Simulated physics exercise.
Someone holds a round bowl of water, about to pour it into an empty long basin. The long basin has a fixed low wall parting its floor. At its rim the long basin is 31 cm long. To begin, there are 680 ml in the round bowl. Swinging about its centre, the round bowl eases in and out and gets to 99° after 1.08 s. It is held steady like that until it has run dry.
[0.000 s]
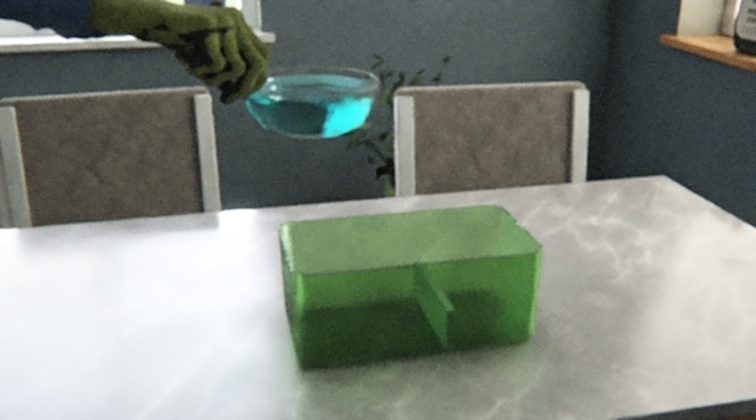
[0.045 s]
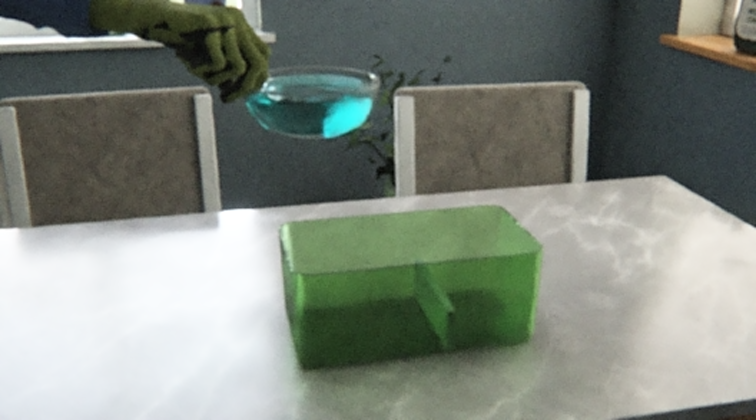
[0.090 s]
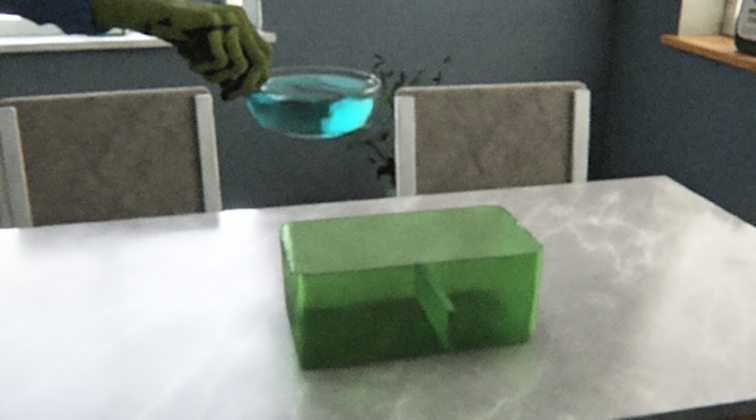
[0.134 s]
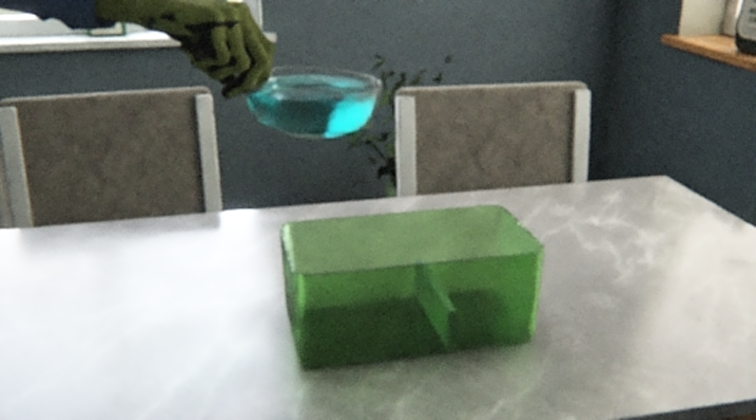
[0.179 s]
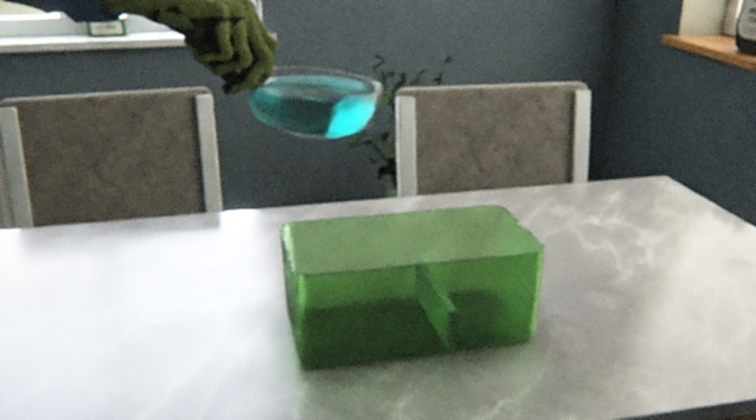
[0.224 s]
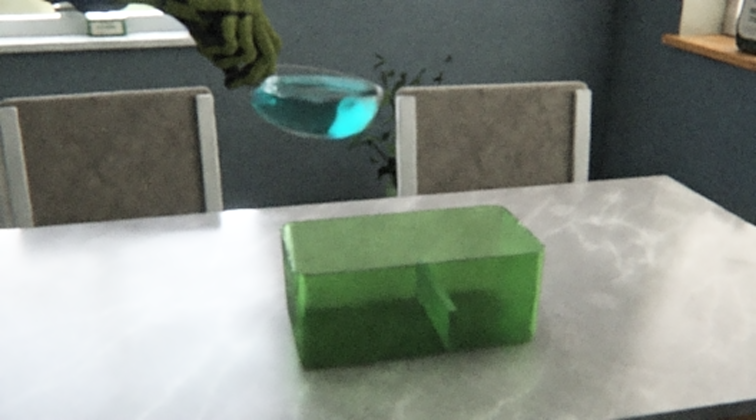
A gloved, olive-green hand at the upper left holds a clear round bowl of bright blue liquid, at first level, and then slowly tilts it slightly down to the right. Below it, a translucent green long basin with a low dividing wall sits on a pale marbled table, seen from slightly above by a still camera. Two grey-brown chairs, a plant and a dark blue-grey wall stand behind, unmoving.
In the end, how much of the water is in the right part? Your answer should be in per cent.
Roughly 49 percent is in the right part.
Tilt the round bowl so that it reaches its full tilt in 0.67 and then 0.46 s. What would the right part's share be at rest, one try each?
Respectively 35 and 20 %.
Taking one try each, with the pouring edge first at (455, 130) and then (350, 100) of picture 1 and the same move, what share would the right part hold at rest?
Around 90 per cent first, around 0 per cent next.
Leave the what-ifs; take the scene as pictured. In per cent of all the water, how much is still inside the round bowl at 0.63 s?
Roughly 34 percent.
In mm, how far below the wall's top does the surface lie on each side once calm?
Close to 44 mm left and close to 36 mm right.
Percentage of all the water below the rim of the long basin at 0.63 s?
18 %, give or take.
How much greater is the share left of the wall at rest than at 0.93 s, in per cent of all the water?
Change: Approx. 8 %.
After 0.63 s the tilt is 62° and 35 per cent is still to pour, 8 is left of the wall and 11 right of it.
After 0.93 s the tilt is 94° and 2 per cent is still to pour, 41 is left of the wall and 49 right of it.
After 1.24 s the tilt is 99° and 0 per cent is still to pour, 50 is left of the wall and 49 right of it.
After 1.58 s the tilt is 99° and 0 per cent is still to pour, 50 is left of the wall and 49 right of it.
In the end 50 per cent lies left of the wall, 49 right of it and 1 outside.
